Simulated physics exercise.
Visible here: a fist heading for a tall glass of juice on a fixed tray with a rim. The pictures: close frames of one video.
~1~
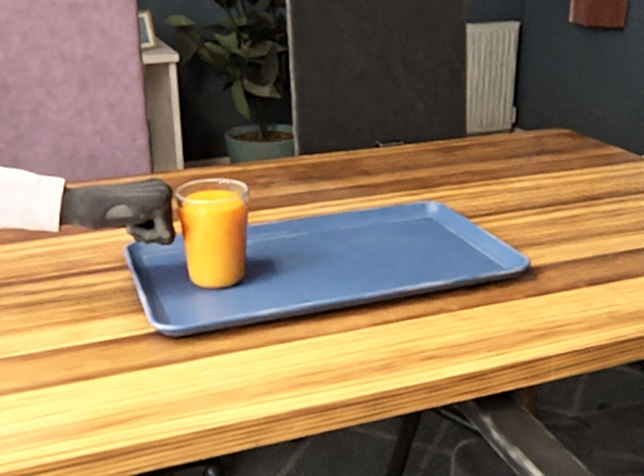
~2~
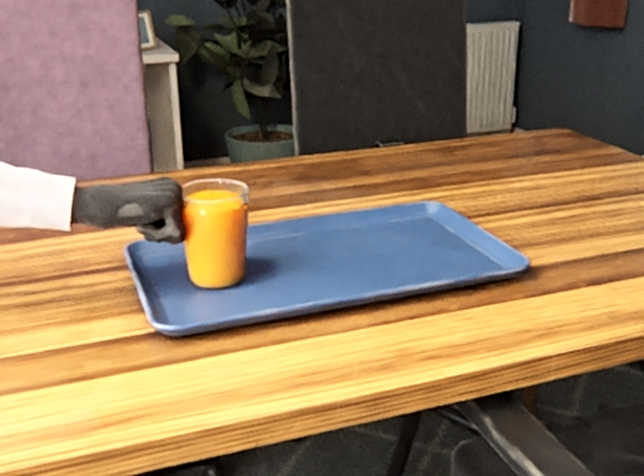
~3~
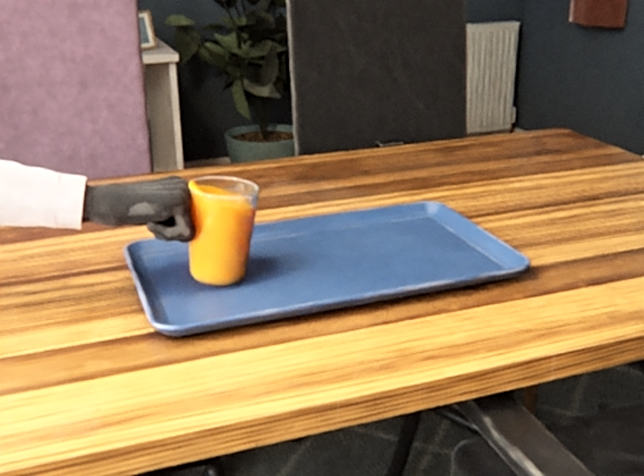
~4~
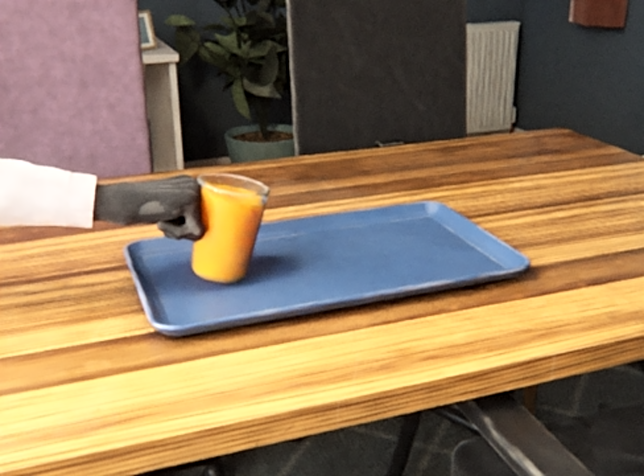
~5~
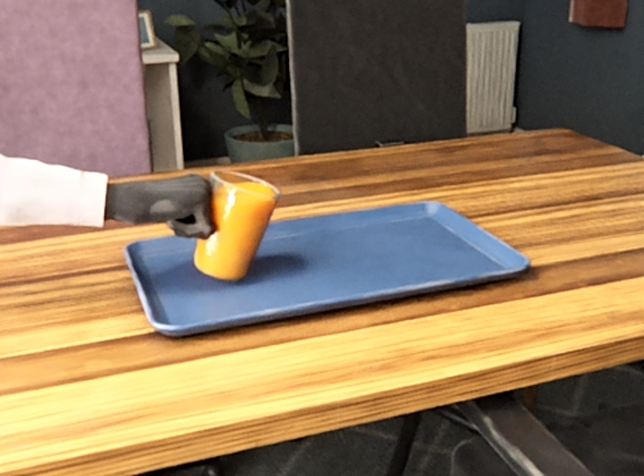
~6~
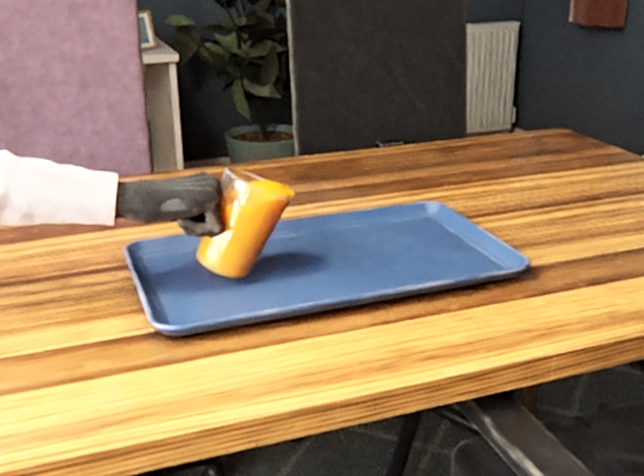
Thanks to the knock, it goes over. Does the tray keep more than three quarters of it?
No - most likely under three quarters will stay on the tray.
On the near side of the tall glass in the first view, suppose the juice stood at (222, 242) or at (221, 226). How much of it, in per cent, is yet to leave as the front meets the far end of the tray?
40 % and 50 %.
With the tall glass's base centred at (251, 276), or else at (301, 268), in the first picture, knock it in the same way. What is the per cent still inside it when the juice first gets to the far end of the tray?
Near 50 in a hundred first, near 70 in a hundred second.
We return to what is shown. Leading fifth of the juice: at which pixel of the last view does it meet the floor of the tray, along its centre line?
I'd put it at roughly (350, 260) on the centre line.
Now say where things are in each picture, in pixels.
In the first picture, tilt 0°; right rim (246, 188); surface from (180, 203) to (242, 196); the tray's far rim is at (482, 230); the tray is clear ahead.
In the second picture, tilt 0°; right rim (246, 188); surface from (181, 203) to (243, 196).
In the third picture, tilt 6°; right rim (256, 188); surface from (189, 186) to (251, 200).
In the fourth picture, tilt 13°; right rim (266, 189); surface from (202, 184) to (261, 195).
In the fifth picture, tilt 20°; right rim (277, 192); surface from (210, 199) to (273, 187).
In the sixth picture, tilt 27°; right rim (287, 196); surface from (215, 207) to (284, 187); 2 per cent is over the edge.
A moment on, the tall glass is falling and 93 per cent is in the glass, 4 on the tray and 3 above or beyond its rim.
Next, the tall glass lies on its side and 59 per cent is in the glass, 30 on the tray and 10 above or beyond its rim.
Then the tall glass lies on its side and 32 per cent is in the glass, 53 on the tray and 14 above or beyond its rim.
Later the tall glass lies on its side and 16 per cent is in the glass, 39 on the tray and 46 above or beyond its rim.
Finally, 54 per cent is held by tray and glass, 46 is off the tray.
